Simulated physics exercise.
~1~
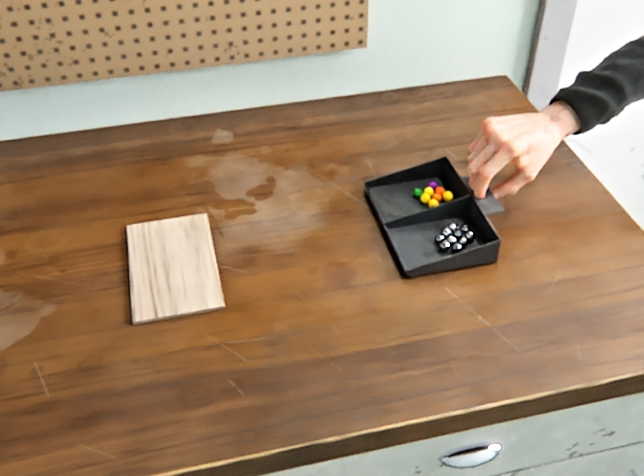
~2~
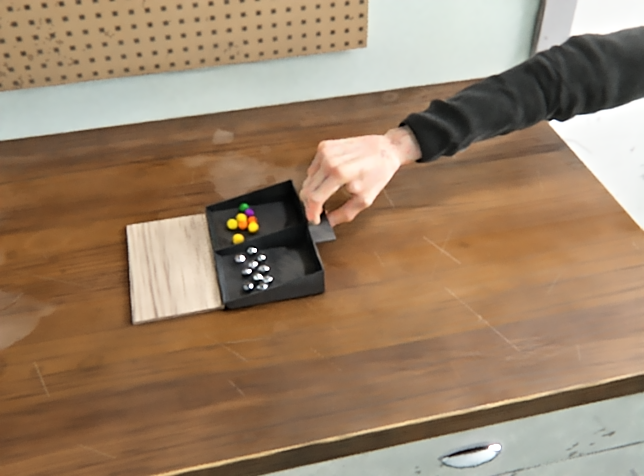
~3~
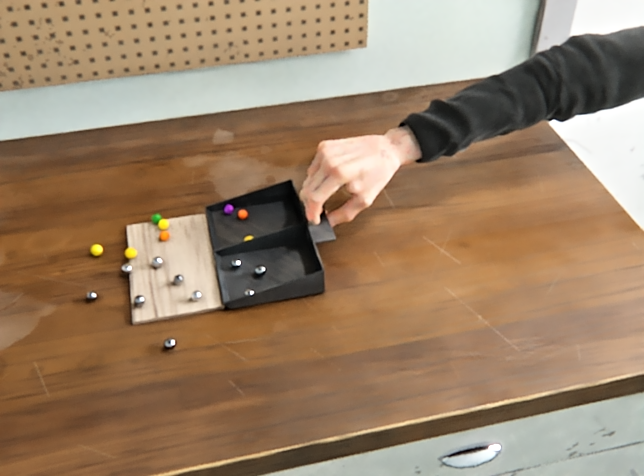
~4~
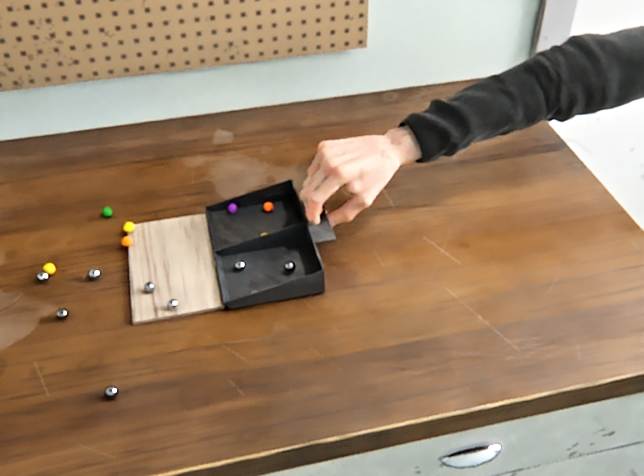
We see a hand slide a divided black tray of colourful beads and dark, shiny beads left across a wooden table until it meets a pale board. Many beads from both compartments spill over the front rim onto the board and table, while a few stay inside.
